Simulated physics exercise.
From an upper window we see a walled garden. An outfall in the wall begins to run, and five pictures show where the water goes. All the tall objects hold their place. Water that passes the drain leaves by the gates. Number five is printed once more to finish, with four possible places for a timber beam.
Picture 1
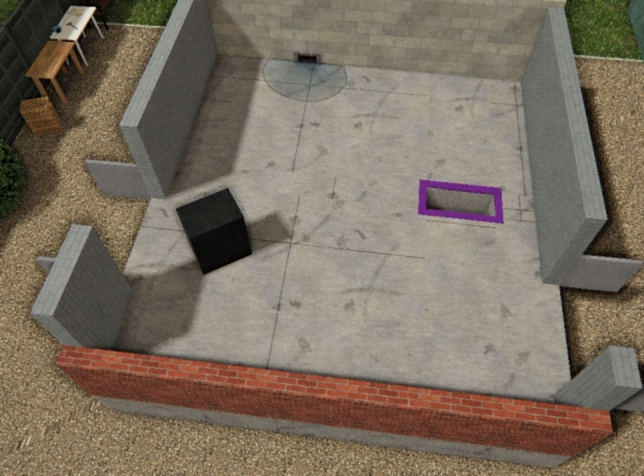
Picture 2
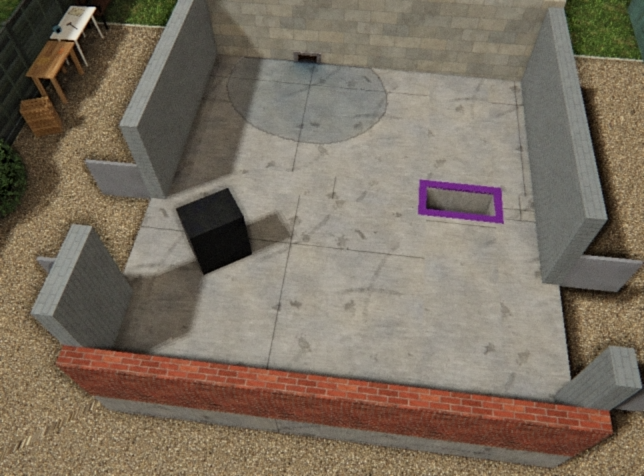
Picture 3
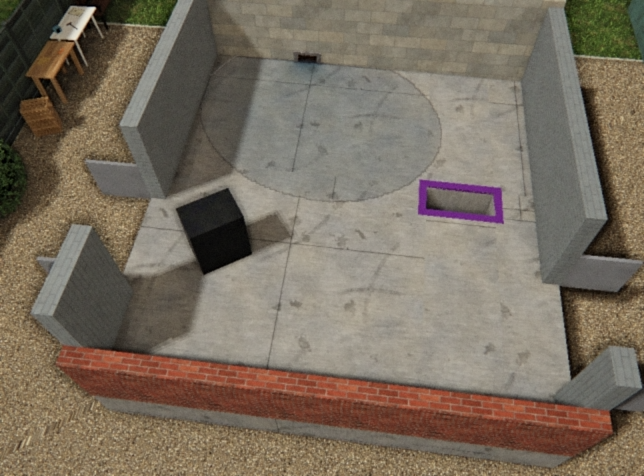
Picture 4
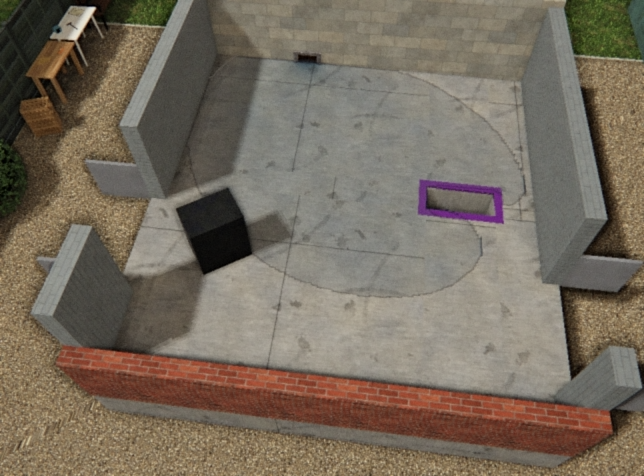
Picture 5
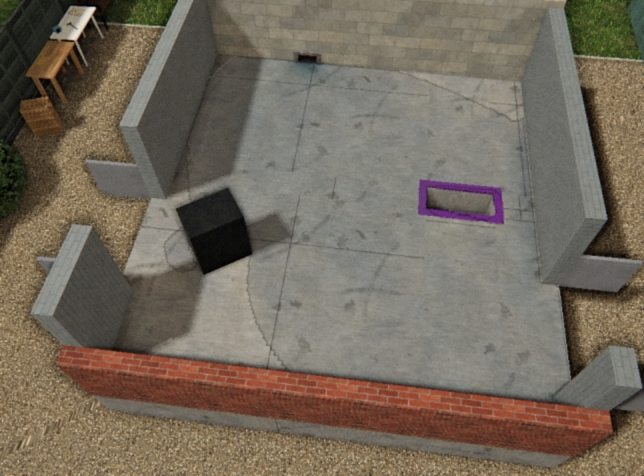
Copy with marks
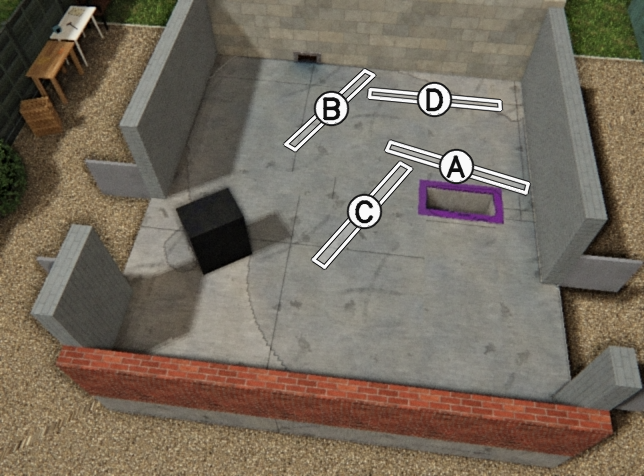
A dark wet patch spreads from the back wall across the walled yard, surrounding the purple-edged gully.
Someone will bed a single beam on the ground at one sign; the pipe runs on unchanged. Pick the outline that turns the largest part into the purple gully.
Go for D.
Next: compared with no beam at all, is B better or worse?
Place B is worse.
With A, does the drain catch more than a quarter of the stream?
No.
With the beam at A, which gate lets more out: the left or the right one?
The right one.
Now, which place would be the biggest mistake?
Here it is place B.
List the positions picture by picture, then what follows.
In the first picture, outfall at (308, 58); purple gully at (460, 201); open gate at (548, 336); open gate at (151, 243); front seen at (323, 95), 4 % of the ground wet; purple gully still dry.
In the second picture, front seen at (311, 139), 13 % of the ground wet; purple gully still dry.
In the third picture, front seen at (395, 185), 30 % of the ground wet; purple gully still dry.
In the fourth picture, front seen at (409, 291), 53 % of the ground wet; purple gully taking water.
In the fifth picture, front seen at (556, 362), 78 % of the ground wet; purple gully taking water.
On the marked copy, A from (388, 146) to (527, 188); B from (290, 146) to (369, 73); C from (319, 263) to (405, 166); D from (369, 93) to (500, 105).
With A, about 11 % of the stream goes into the purple gully, about 79 % out by the gates.
With B, next to none of the stream goes into the purple gully, about 99 % out by the gates.
With C, about 13 % of the stream goes into the purple gully, about 87 % out by the gates.
With D, about 21 % of the stream goes into the purple gully, about 79 % out by the gates.
